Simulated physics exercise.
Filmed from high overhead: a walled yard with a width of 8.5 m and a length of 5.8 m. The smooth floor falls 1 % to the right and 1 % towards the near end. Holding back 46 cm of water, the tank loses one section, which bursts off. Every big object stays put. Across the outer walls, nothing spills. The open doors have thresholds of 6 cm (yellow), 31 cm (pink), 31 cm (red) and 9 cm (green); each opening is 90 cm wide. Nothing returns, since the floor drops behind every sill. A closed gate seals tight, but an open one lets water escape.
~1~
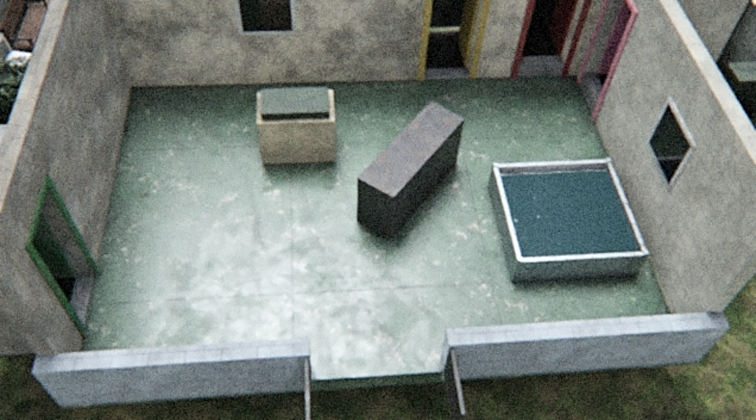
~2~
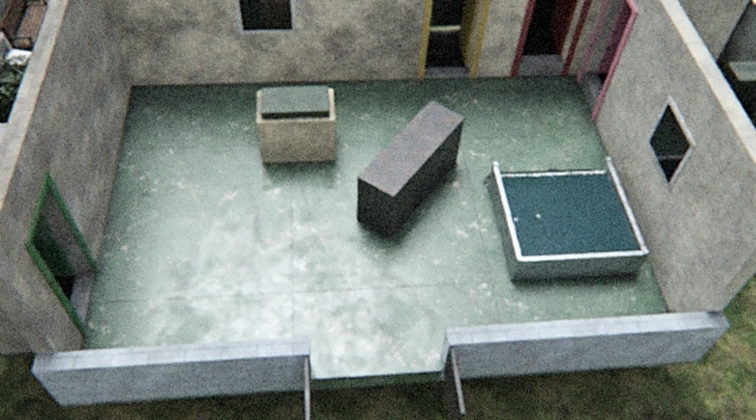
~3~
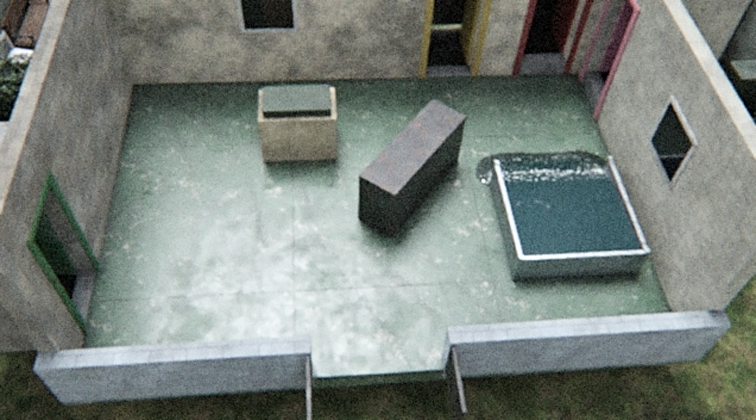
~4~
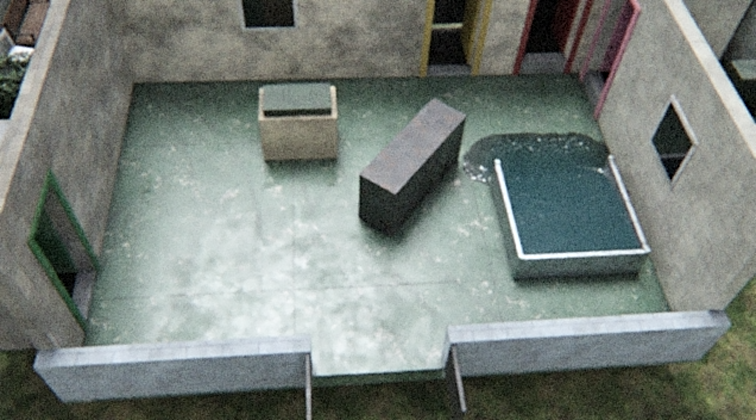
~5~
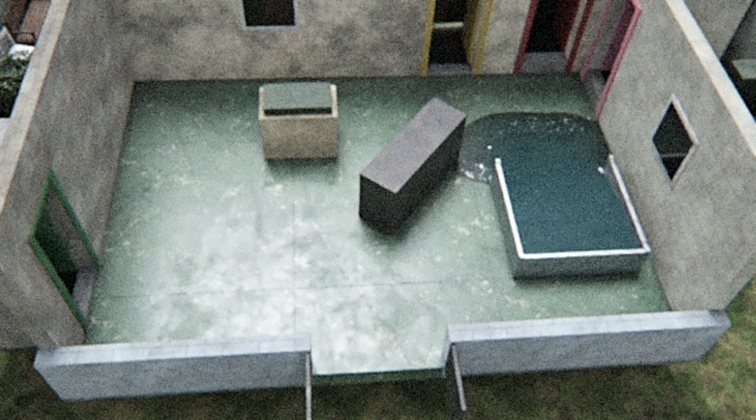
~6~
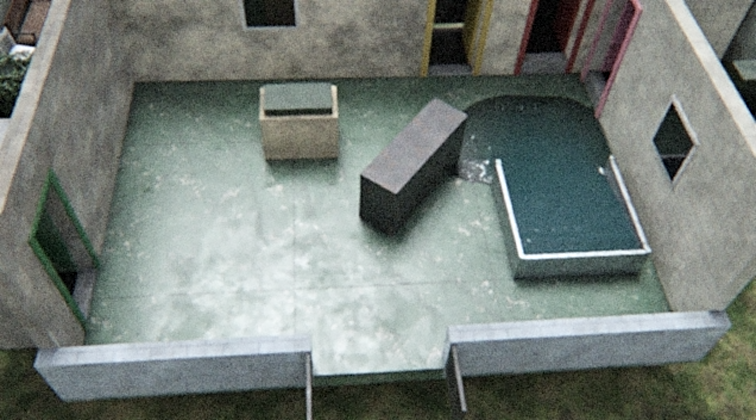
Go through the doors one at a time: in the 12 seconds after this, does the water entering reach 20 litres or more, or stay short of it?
Outcome: Yellow door: Tops the amount; pink door: Falls short; red door: Falls short; green door: Falls short.
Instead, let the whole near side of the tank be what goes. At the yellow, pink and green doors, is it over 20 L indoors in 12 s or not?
At yellow the amount is beneath the mark, at pink it is beneath the mark, and at green it is beneath the mark.
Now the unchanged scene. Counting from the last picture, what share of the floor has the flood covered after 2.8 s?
25 %.
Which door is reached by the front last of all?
Answer: The green door.
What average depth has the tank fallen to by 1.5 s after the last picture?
Average depth: About 16 cm.
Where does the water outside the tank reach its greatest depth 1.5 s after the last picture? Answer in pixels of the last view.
Look around (574, 85).
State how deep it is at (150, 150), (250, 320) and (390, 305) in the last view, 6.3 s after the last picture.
First 3 cm, then 0 cm, then 0 cm.
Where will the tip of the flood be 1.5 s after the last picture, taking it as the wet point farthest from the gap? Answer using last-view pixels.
That's around (388, 82) in the last picture.
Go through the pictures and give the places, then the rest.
The first picture shows the tank at (566, 211) is whole and still, 46 cm deep.
In the second picture, water pours out on the tank's far side and has run 1.0 m, to a hidden place; typically 4 cm deep outside, 46 cm at the tank's back.
In the third picture, water pours out on the tank's far side and has run 1.2 m, to a hidden place; typically 8 cm deep outside, 46 cm at the tank's back.
In the fourth picture, the front is at (609, 154), 1.4 m from the gap on the tank's far side; 2.2 m2 of floor is under water; 46 cm left at the back of the tank.
In the fifth picture, the front is at (600, 129), 1.8 m from the gap on the tank's far side; 3.5 m2 of floor is under water; 45 cm left at the back of the tank.
In the sixth picture, water pours out on the tank's far side and has run 2.1 m, to (558, 100); typically 5 cm deep outside, 40 cm at the tank's back.
Then, 0.7 s after the last picture water covers 20 % of the floor and is deepest (22 cm) near (581, 78); yellow door 8 cm at the sill, 0 L in, pink door 9 cm at the sill, 0 L in, red door 23 cm at the sill, 0 L in, green door not reached.
Then, 1.5 s after the last picture water covers 20 % of the floor and is deepest (34 cm) near (574, 85); yellow door 16 cm at the sill, 18 L in, pink door 26 cm at the sill, 0 L in, red door 30 cm at the sill, 0 L in, green door not reached.
Then, 2.8 s after the last picture water covers 25 % of the floor and is deepest (18 cm) near (575, 140); yellow door 13 cm at the sill, 62 L in, pink door 18 cm at the sill, 1 L in, red door 17 cm at the sill, 0 L in, green door not reached.
Then, 6.3 s after the last picture water covers 60 % of the floor and is deepest (10 cm) near (682, 338); yellow door 4 cm at the sill, 80 L in, pink door 6 cm at the sill, 1 L in, red door 4 cm at the sill, 0 L in, green door not reached.
Then, 11.3 s after the last picture water covers 85 % of the floor and is deepest (8 cm) near (581, 78); yellow door 1 cm at the sill, 80 L in, pink door 6 cm at the sill, 1 L in, red door 8 cm at the sill, 0 L in, green door 1 cm at the sill, 0 L in.
